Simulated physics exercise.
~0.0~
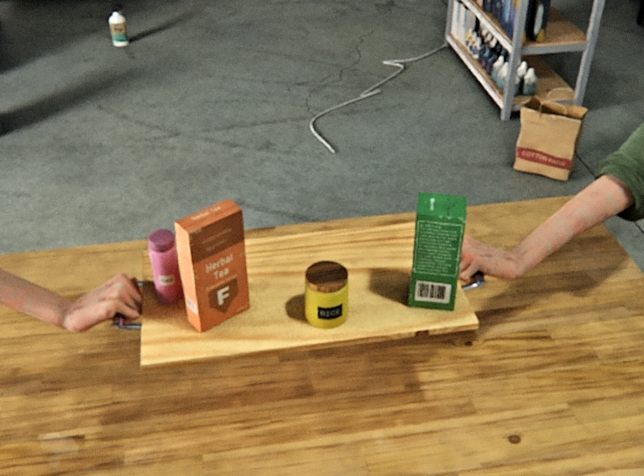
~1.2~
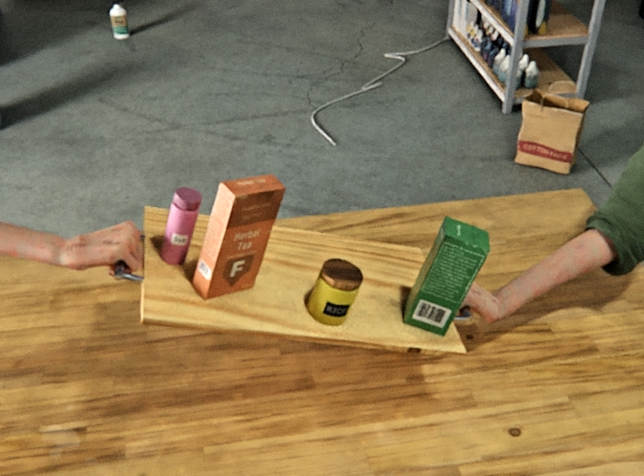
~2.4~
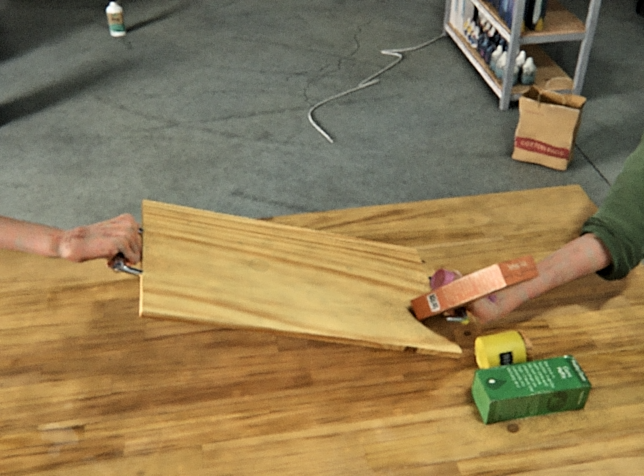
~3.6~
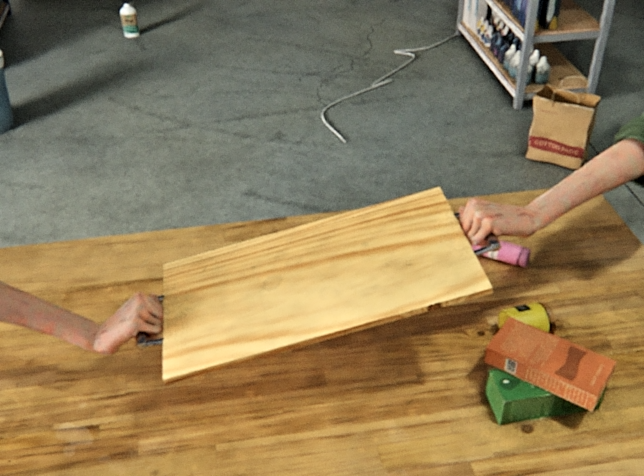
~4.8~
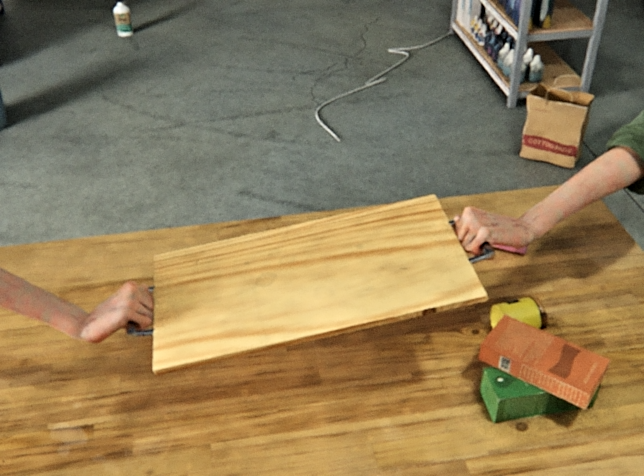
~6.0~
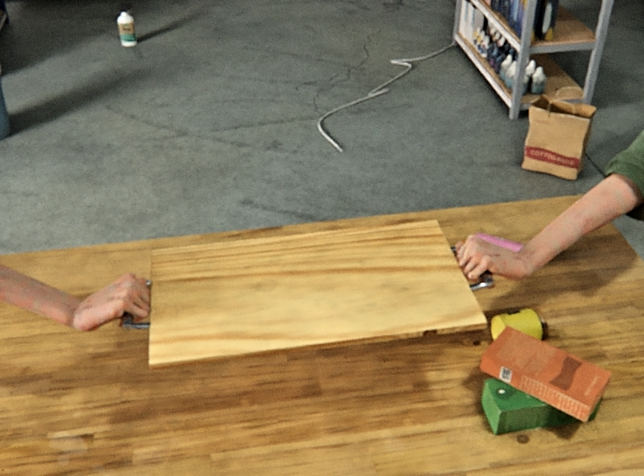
A plain wooden board held by two hands tipped down to the right, sending the green carton, yellow jar, orange packet and pink shaker off that side, then tilted left and came back near level, empty, with all the items lying on the table.
